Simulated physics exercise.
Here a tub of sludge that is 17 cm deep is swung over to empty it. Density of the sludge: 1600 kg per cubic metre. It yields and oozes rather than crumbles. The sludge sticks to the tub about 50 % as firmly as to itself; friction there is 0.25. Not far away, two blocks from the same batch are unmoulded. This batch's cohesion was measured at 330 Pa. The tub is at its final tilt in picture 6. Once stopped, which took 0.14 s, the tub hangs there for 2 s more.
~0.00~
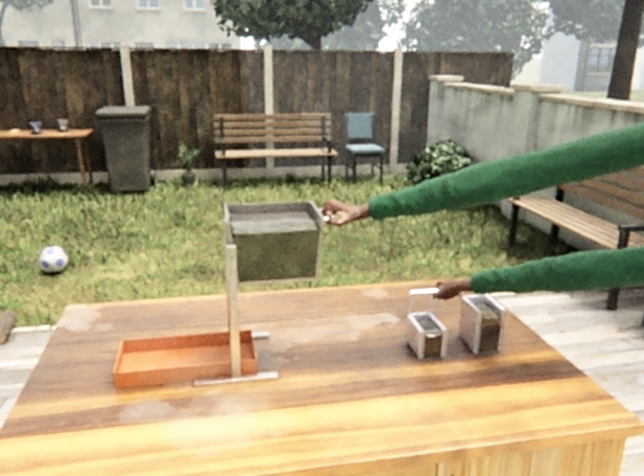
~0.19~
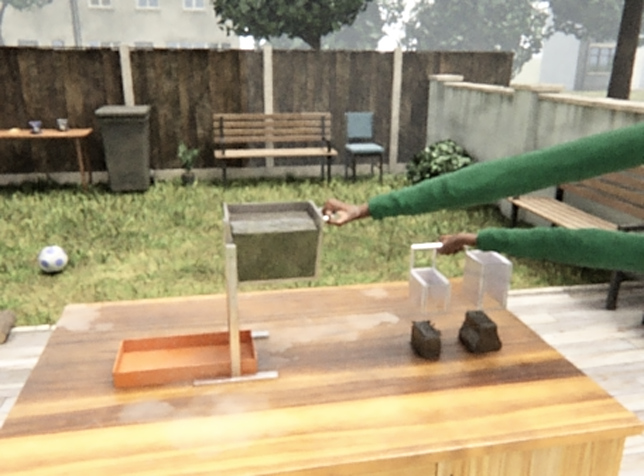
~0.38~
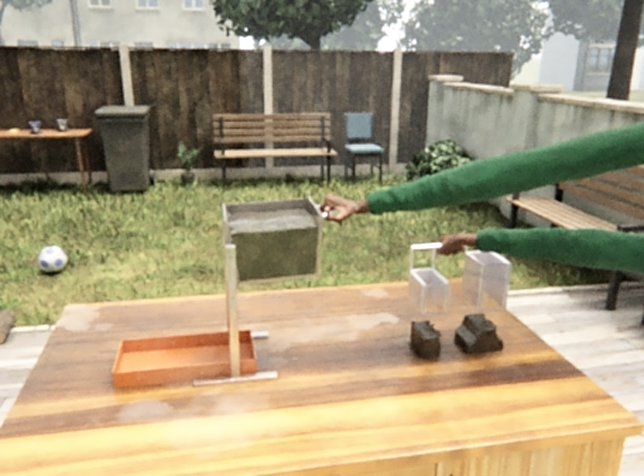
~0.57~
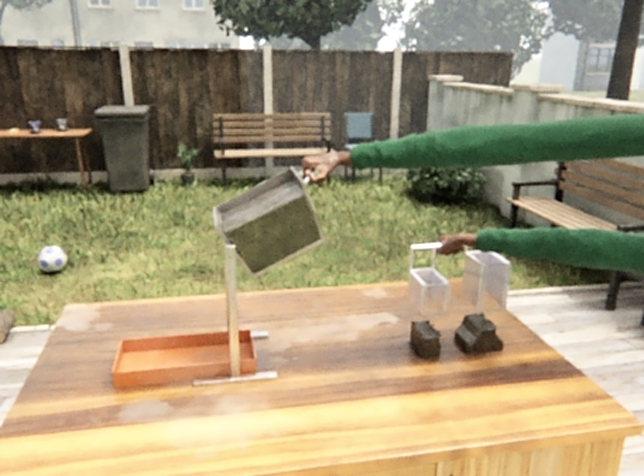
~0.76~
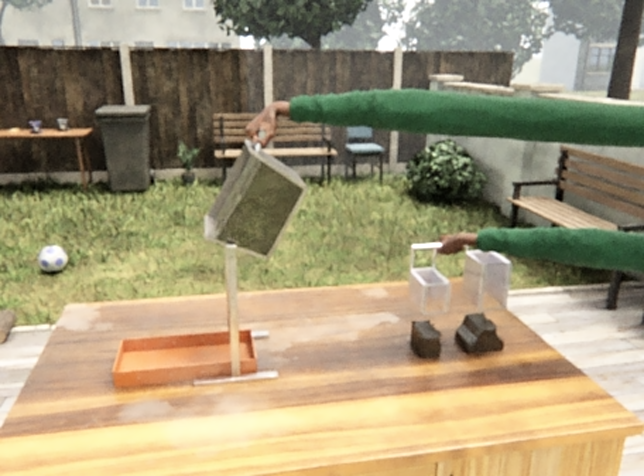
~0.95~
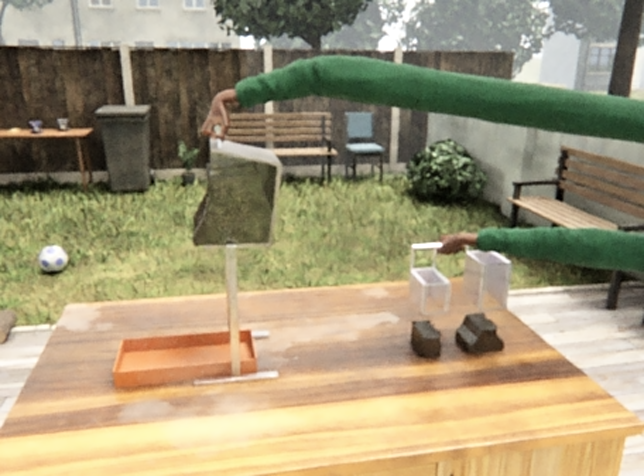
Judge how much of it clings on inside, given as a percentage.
Something like 35 % clings on inside.
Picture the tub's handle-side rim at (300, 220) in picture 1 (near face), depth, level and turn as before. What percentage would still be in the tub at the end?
Then near 45 % stays in the tub.
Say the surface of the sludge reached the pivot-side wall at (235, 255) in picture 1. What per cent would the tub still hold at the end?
That gives some 60 %.
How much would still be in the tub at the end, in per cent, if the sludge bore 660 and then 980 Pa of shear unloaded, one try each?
Expect about 45 in a hundred, then about 100 in a hundred.
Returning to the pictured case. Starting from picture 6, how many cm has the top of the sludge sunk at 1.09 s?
About 6 cm.
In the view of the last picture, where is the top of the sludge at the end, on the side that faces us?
About (245, 218).
After 1.09 s, the tub is at 83 degrees and holds 61 %.
After 1.26 s, the tub is at 83 degrees and holds 39 %.
After 1.43 s, the tub is at 83 degrees and holds 35 %.
After 1.60 s, the tub is at 83 degrees and holds 35 %.
After 2.95 s, at the end, the tub is at 83 degrees and holds 35 %.
